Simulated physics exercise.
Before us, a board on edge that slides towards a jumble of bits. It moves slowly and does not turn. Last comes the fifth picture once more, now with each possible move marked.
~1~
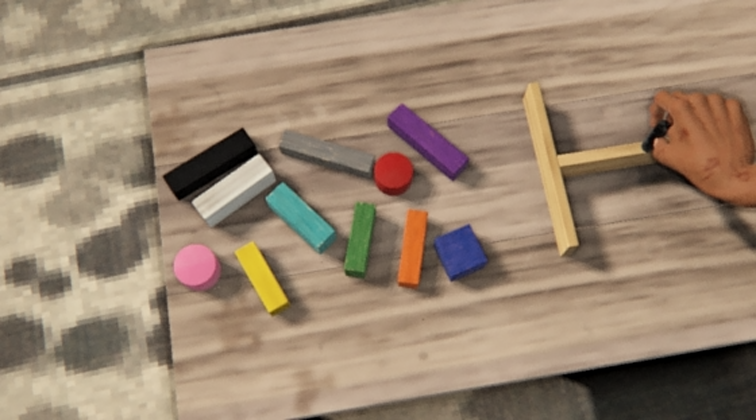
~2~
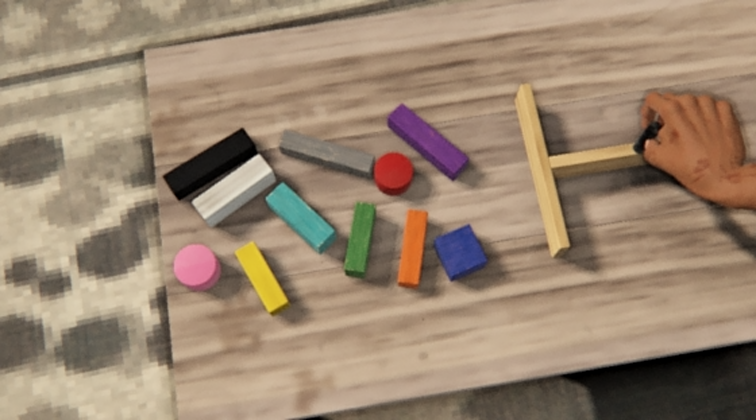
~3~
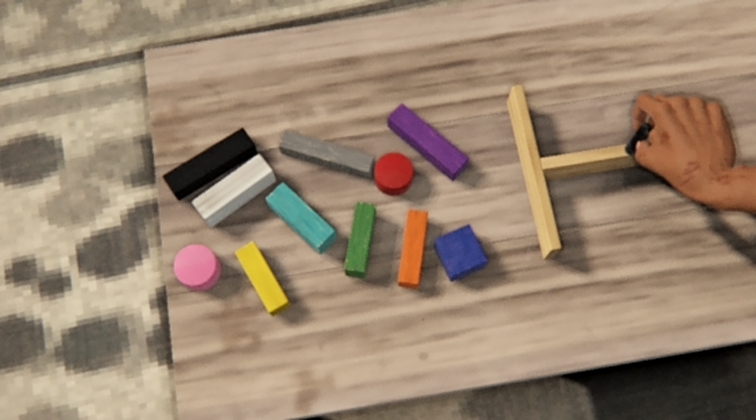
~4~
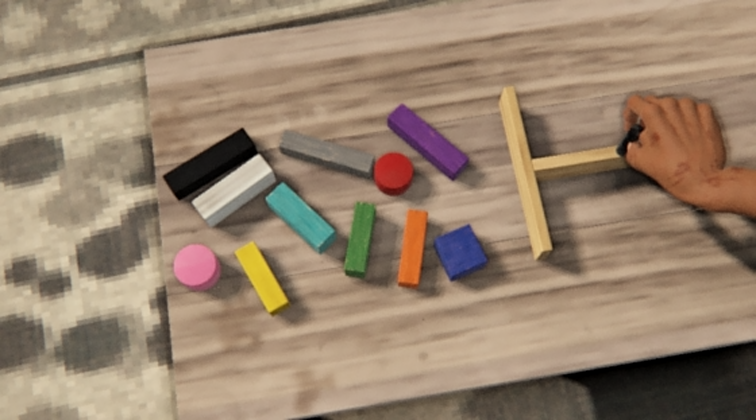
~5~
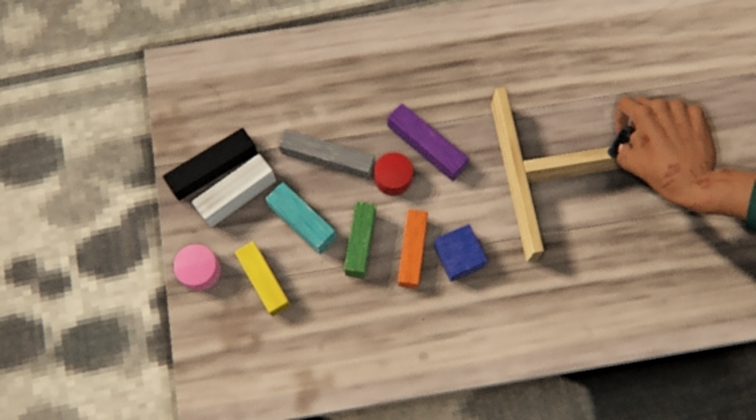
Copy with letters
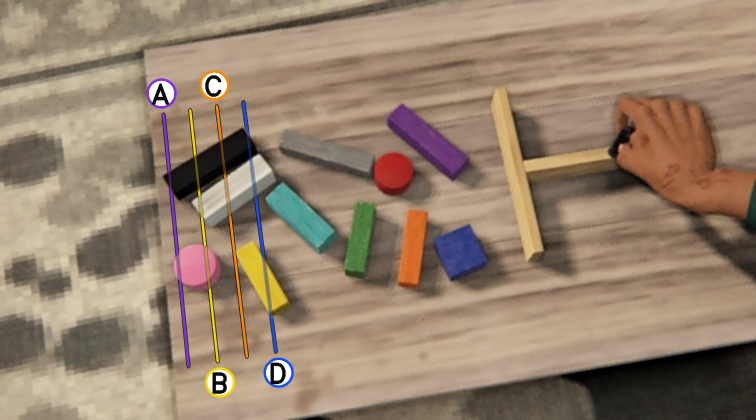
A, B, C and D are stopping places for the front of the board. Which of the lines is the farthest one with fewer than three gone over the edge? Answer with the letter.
No farther than D.
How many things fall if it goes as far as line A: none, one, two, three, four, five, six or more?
Six or more.
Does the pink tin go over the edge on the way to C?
By then, yes.
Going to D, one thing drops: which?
The pink tin.
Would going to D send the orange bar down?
No.
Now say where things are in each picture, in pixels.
In the first picture, yellow stick (263, 279); red tin (393, 174); grey bar (327, 154).
In the second picture, board (545, 163); purple bar (427, 142).
In the third picture, board (537, 165); black stick (211, 164).
In the fourth picture, board (528, 166); pink tin (197, 268).
In the fifth picture, board (519, 167); blue block (460, 253); white stick (235, 191); yellow stick (263, 279).
On the marked copy, A at (175, 235); B at (203, 230); C at (231, 226); D at (259, 221).
With D. Early on, board (426, 182); blue block (413, 258); orange bar (381, 254).
Further on, board (331, 197); pink tin (189, 270); white stick (226, 184).
At the end, board (259, 209); pink tin over the edge; black stick (161, 174); one fallen.
As for the rest, A drops nine; B drops six; C drops five.
